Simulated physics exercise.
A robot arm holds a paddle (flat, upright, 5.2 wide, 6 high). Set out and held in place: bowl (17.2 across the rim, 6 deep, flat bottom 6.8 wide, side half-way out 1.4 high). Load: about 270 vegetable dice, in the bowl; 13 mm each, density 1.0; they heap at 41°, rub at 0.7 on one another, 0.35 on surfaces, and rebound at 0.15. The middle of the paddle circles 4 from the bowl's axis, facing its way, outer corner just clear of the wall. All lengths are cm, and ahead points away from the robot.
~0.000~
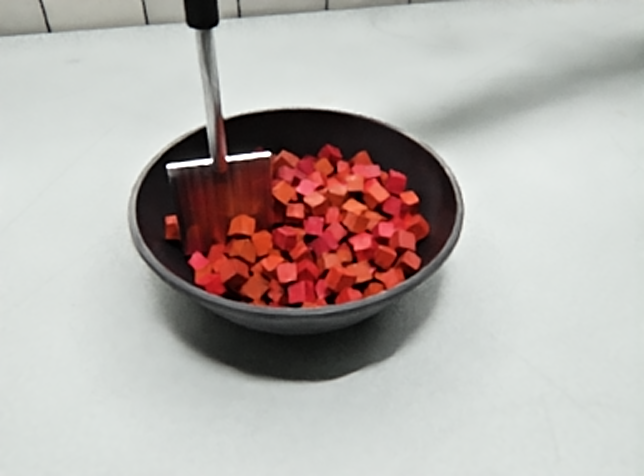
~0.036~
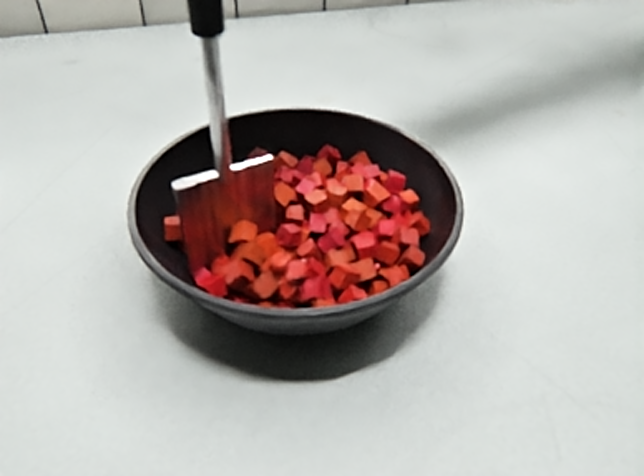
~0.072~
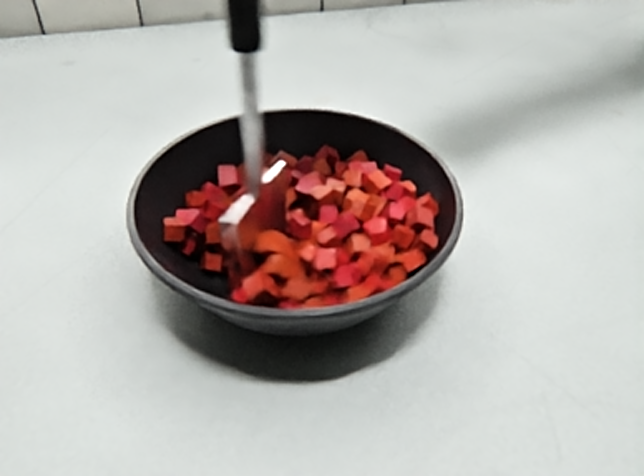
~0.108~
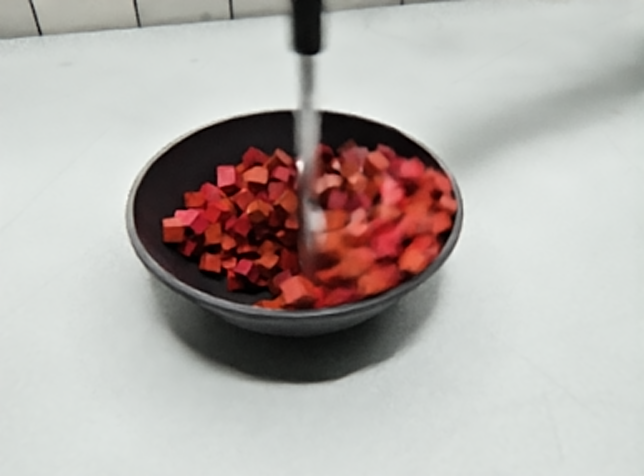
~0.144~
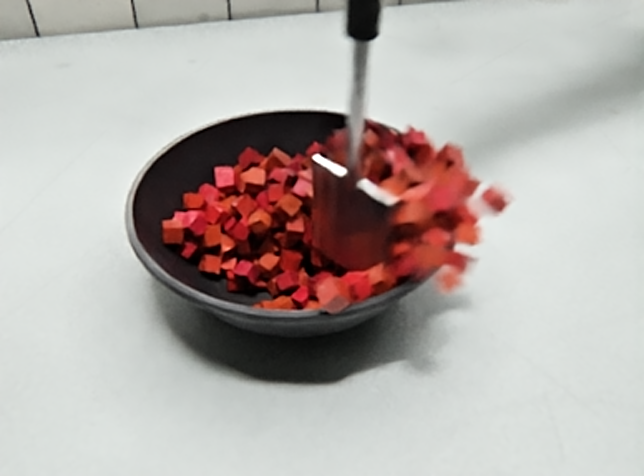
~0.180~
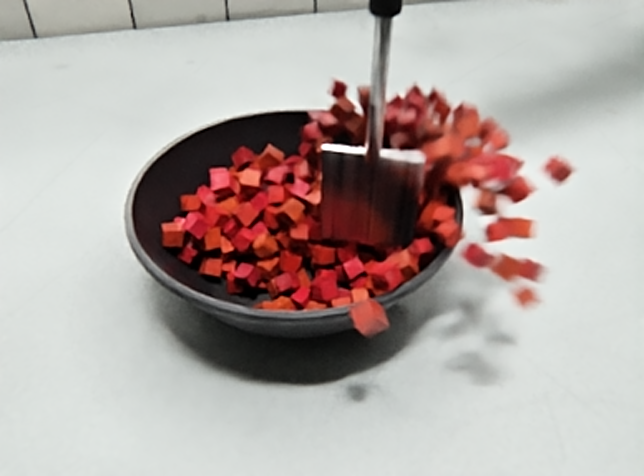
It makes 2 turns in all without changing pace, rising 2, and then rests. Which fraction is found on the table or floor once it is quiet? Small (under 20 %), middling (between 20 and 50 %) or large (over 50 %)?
Answer: Large; over 50 % of the vegetable dice finish on the table or floor.
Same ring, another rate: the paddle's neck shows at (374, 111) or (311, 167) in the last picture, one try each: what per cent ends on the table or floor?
Some 60 and 40 per cent.
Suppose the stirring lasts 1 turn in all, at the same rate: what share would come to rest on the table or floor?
It would be near 40 per cent.
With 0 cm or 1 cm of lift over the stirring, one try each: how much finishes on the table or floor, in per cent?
Some 65 and 70 per cent.
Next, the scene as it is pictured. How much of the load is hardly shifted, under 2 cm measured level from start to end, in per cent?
Roughly 5 per cent.
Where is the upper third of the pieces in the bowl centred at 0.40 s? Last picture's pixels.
Near (224, 255).
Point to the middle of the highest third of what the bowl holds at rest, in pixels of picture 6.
Around (243, 247).
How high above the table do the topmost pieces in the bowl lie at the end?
About 4.5 cm.
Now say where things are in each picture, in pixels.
In the first picture, paddle neck at (216, 134), 0° round; upper third of the load around (302, 210), from x 175 to 415, top at y 155; 272 in the bowl.
In the second picture, paddle neck at (221, 145), 16° round; upper third of the load around (306, 213), from x 175 to 420, top at y 155.
In the third picture, paddle neck at (255, 163), 51° round; upper third of the load around (326, 220), from x 175 to 425, top at y 155.
In the fourth picture, paddle neck at (307, 166), 85° round; upper third of the load around (360, 210), from x 175 to 445, top at y 150.
In the fifth picture, paddle neck at (355, 151), 121° round; upper third of the load around (397, 191), from x 175 to 495, top at y 130; 266 in the bowl, 6 in flight or on the tool.
In the sixth picture, paddle neck at (375, 126), 155° round; upper third of the load around (410, 155), from x 175 to 560, top at y 90; 247 in the bowl, 25 in flight or on the tool.
By 0.40 s, 14° round, highest piece 10 above the table; 167 in the bowl, 74 on the table or floor, 31 in flight or on the tool.
By 0.63 s, 232° round, highest piece 9 above the table; 132 in the bowl, 125 on the table or floor, 15 in flight or on the tool.
By 0.94 s, 0° round, highest piece 5 above the table; 156 on the table or floor, 116 in the bowl.
By 1.64 s, 0° round, highest piece 4 above the table; 156 on the table or floor, 116 in the bowl.
Final count, 156 on the table or floor, 116 in the bowl. That is 57 % on the table or floor.
